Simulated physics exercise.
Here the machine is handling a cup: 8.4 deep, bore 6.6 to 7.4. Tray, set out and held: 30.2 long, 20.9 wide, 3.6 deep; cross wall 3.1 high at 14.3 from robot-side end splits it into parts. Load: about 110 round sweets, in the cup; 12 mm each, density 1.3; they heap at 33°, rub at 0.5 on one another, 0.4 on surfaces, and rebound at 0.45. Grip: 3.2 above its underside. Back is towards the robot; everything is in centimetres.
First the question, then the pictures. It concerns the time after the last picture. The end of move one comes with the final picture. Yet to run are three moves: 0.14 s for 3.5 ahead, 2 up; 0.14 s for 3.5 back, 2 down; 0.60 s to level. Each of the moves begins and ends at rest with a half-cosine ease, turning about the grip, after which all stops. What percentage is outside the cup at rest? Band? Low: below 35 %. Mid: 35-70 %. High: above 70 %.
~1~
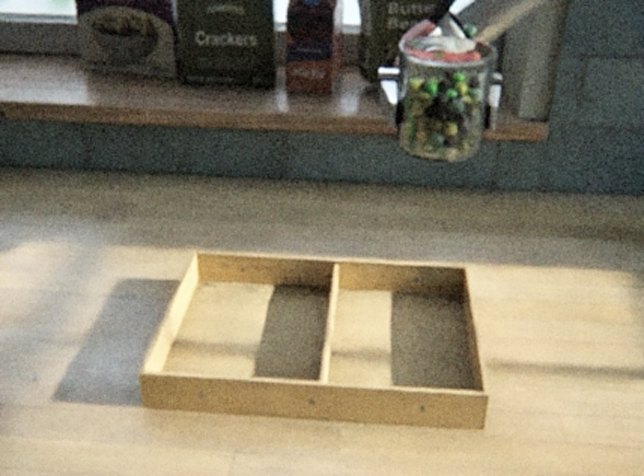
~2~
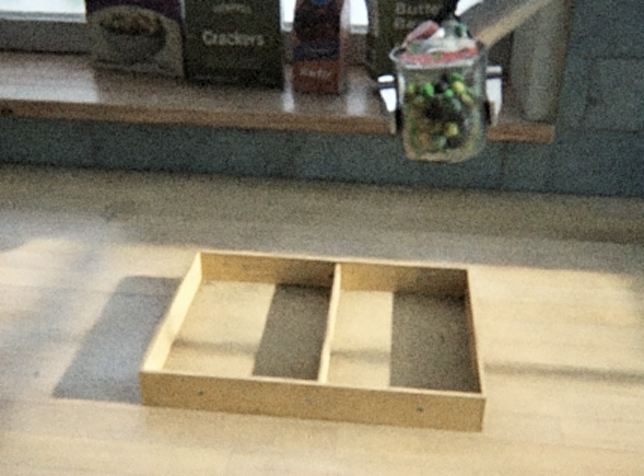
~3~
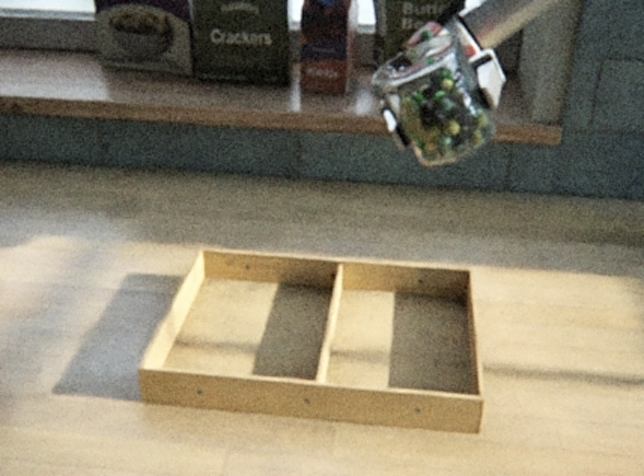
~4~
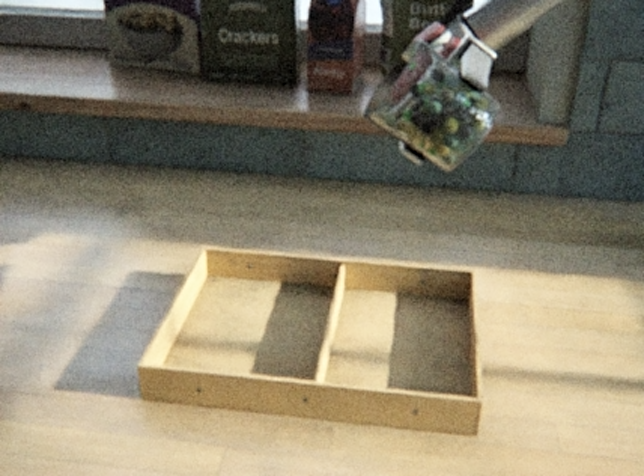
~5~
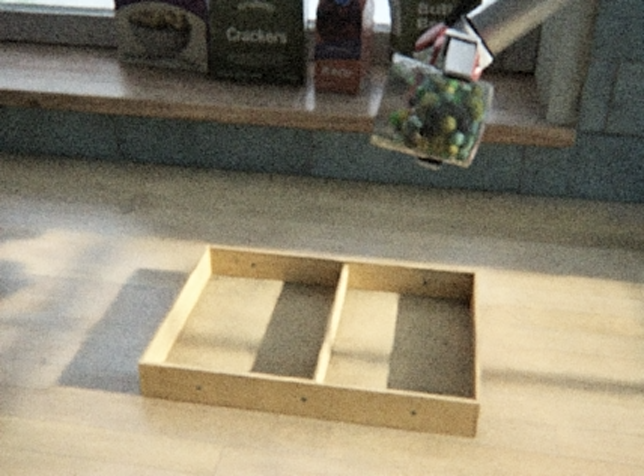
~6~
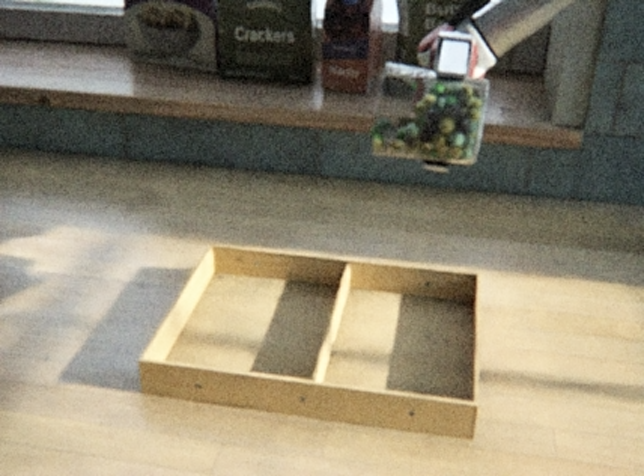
Mid.
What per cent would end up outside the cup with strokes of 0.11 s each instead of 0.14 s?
That would give around 80 per cent.
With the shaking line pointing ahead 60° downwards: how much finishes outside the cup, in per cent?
Result: Approx. 5 %.
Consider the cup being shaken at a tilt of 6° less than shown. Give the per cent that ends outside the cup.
Estimate: Around 35 per cent.
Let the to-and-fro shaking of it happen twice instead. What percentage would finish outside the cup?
That would give close to 80 percent.
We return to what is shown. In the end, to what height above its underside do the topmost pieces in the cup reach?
Height at rest: Approx. 4.5 cm.
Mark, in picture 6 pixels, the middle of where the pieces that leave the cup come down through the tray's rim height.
Look at roughly (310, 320) in the last picture.
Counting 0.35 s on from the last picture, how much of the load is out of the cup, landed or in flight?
50 %.
Then, 0.35 s after the last picture, tilted 83° forward, highest piece 25 above the table; 52 in the cup, 14 in the far-side part, 41 in flight or on a rim.
Then, 0.70 s after the last picture, tilted 17° forward, highest piece 29 above the table; 51 in the cup, 45 in the far-side part, 10 in the robot-side part, 1 on the table or floor.
Then, 1.08 s after the last picture, level, highest piece 27 above the table; 51 in the cup, 45 in the far-side part, 10 in the robot-side part, 1 on the table or floor.
Then, 2.13 s after the last picture, level, highest piece 27 above the table; 51 in the cup, 45 in the far-side part, 10 in the robot-side part, 1 on the table or floor.
Final count, 51 in the cup, 45 in the far-side part, 10 in the robot-side part, 1 on the table or floor. That is 52 % outside the cup.
